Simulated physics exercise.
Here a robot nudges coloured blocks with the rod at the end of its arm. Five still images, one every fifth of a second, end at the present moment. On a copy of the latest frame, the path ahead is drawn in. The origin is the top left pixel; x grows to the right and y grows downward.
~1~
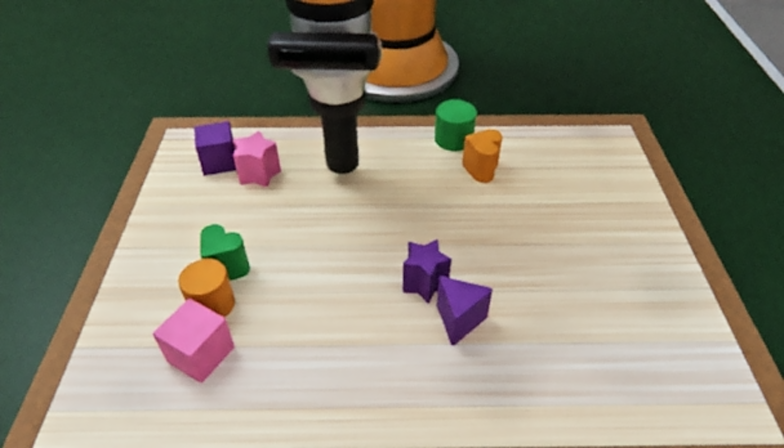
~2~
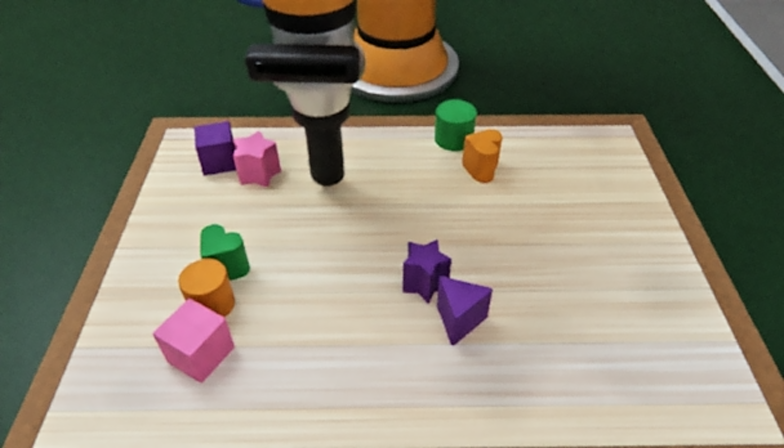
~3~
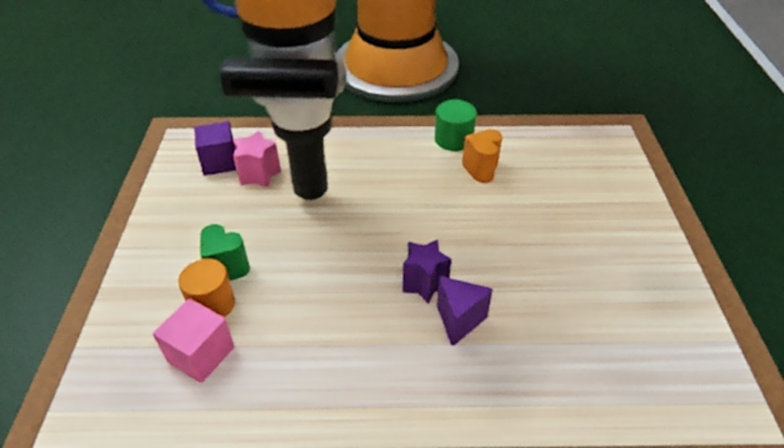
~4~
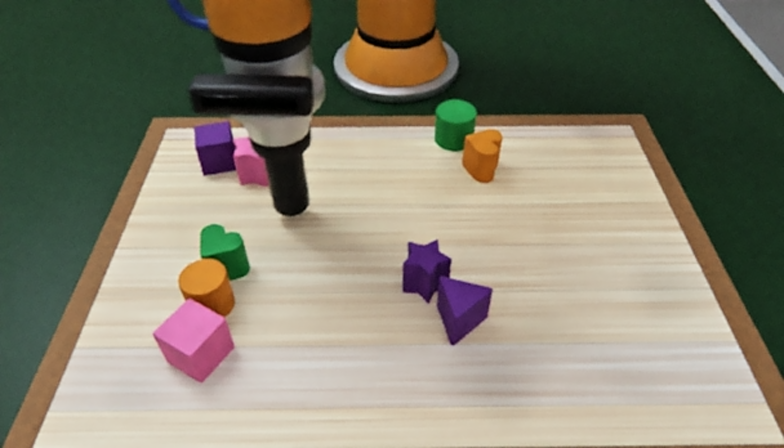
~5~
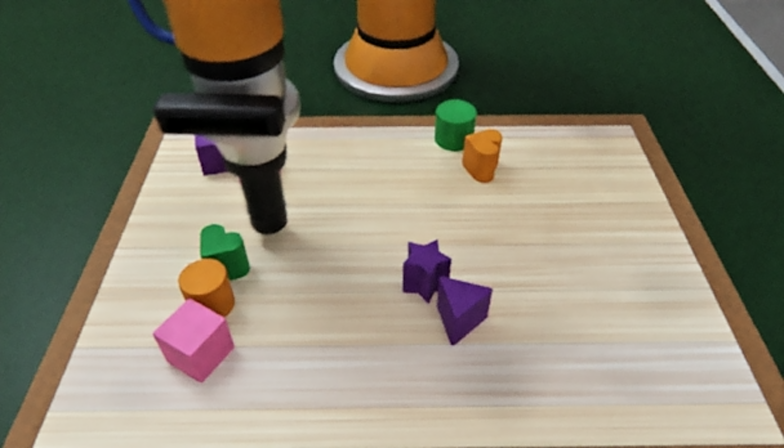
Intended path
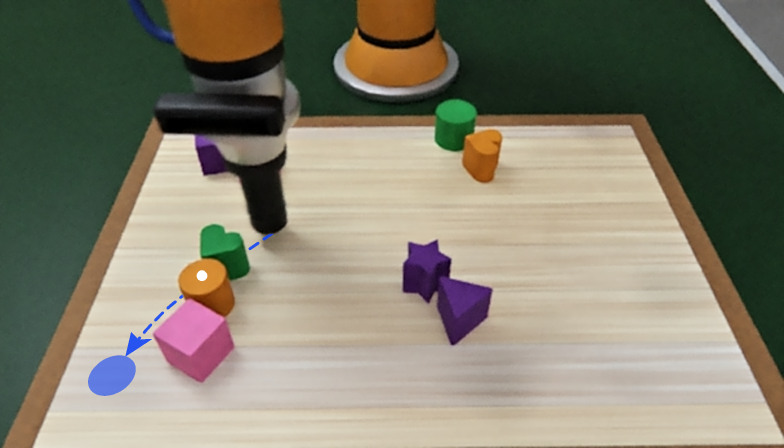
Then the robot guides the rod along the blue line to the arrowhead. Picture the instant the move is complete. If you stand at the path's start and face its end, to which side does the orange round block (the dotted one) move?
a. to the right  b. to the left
b (to the left)
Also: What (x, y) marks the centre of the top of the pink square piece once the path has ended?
Just about (198, 354).
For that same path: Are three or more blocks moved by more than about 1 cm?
Yes, it checks out.
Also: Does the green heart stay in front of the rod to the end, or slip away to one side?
Beside or behind it.
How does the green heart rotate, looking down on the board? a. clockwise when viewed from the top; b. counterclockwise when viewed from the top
That would be a.
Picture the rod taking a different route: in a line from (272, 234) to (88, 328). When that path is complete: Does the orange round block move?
Yes
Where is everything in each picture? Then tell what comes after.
The first frame shows lower end of the rod (343, 164), tops of blocks, pink square piece (189, 326), orange round block (202, 276), green heart (218, 240), pink star (253, 145).
The second frame shows rod (328, 176), blocks as before.
The third frame shows rod (311, 189), blocks as before.
The fourth frame shows rod (292, 205), blocks as before.
The fifth frame shows rod (270, 222), pink square piece (189, 326), orange round block (202, 276), green heart (218, 240), pink star hidden.
The drawn path runs from (272, 234) over (219, 270) and (161, 314) to (112, 375); the dot is on the orange round block.
What follows on the original path. One third of the way, rod (214, 260); pink square piece (188, 341); orange round block (181, 294); green heart (176, 261), turned 15° clockwise.
Two thirds of the way, rod (155, 304); pink square piece (190, 348); orange round block (156, 321); green heart (106, 293), turned 50° clockwise.
At the end, rod (105, 365); pink square piece (198, 354), turned 15° anticlockwise; orange round block (137, 362); green heart (87, 303), turned 85° clockwise; pink star not moved.
